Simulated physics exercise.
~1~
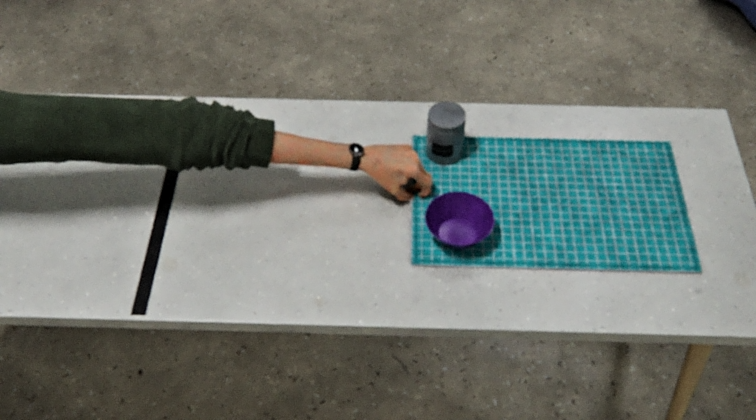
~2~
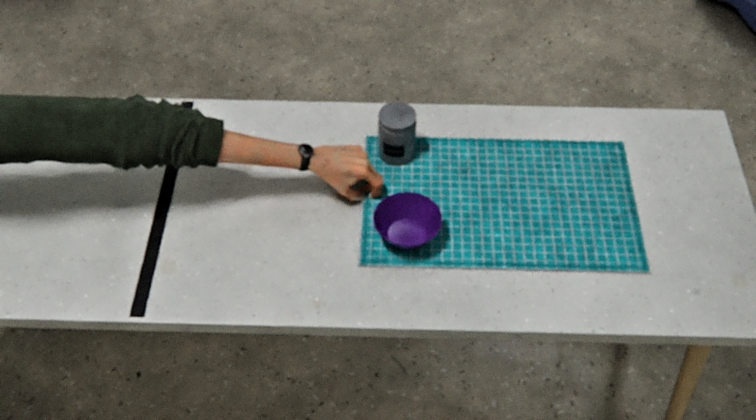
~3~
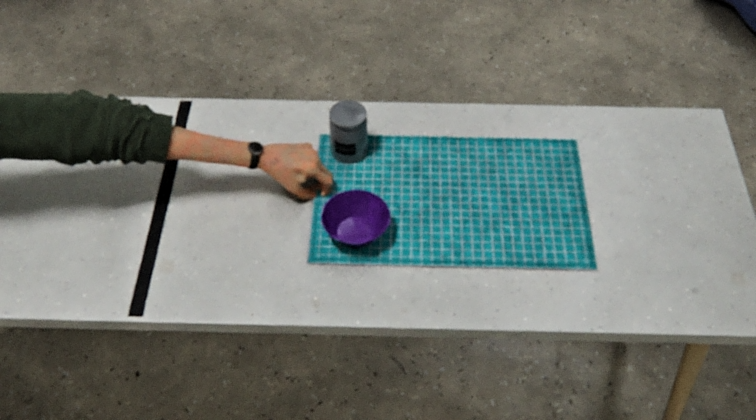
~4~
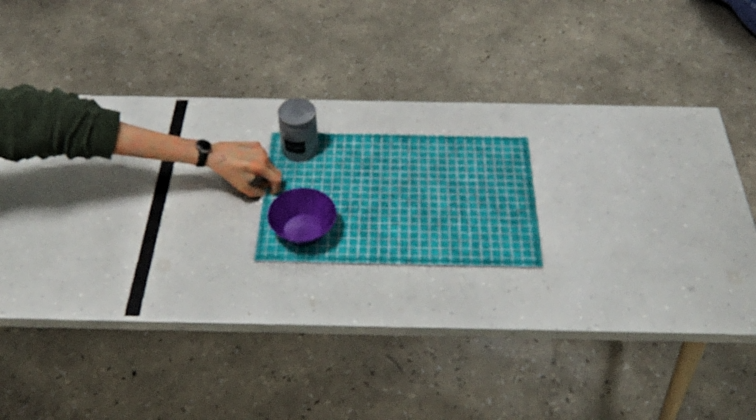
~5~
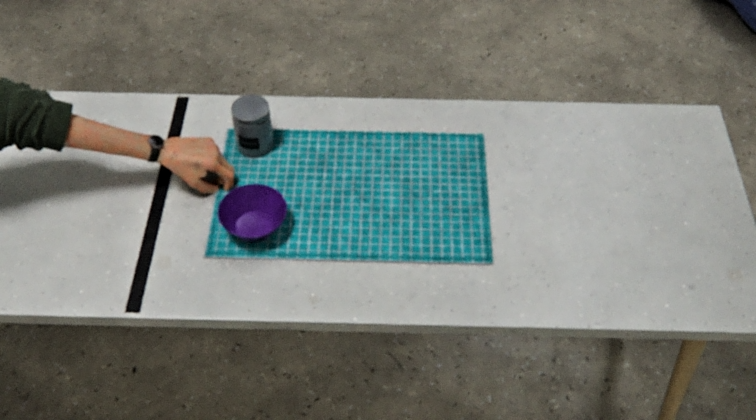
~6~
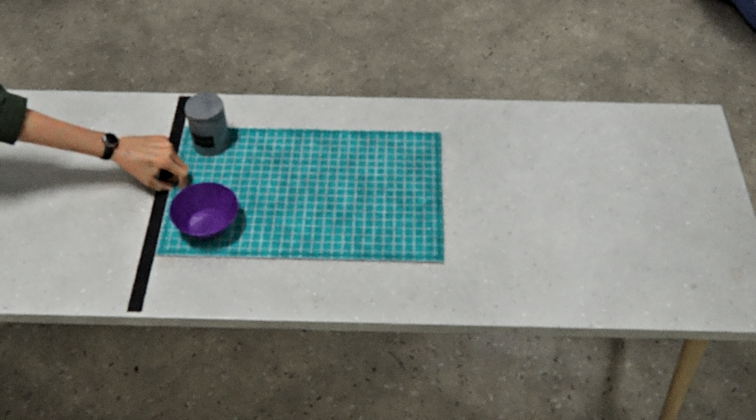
A hand drags a turquoise cloth left to the tape, carrying a jar and bowl.
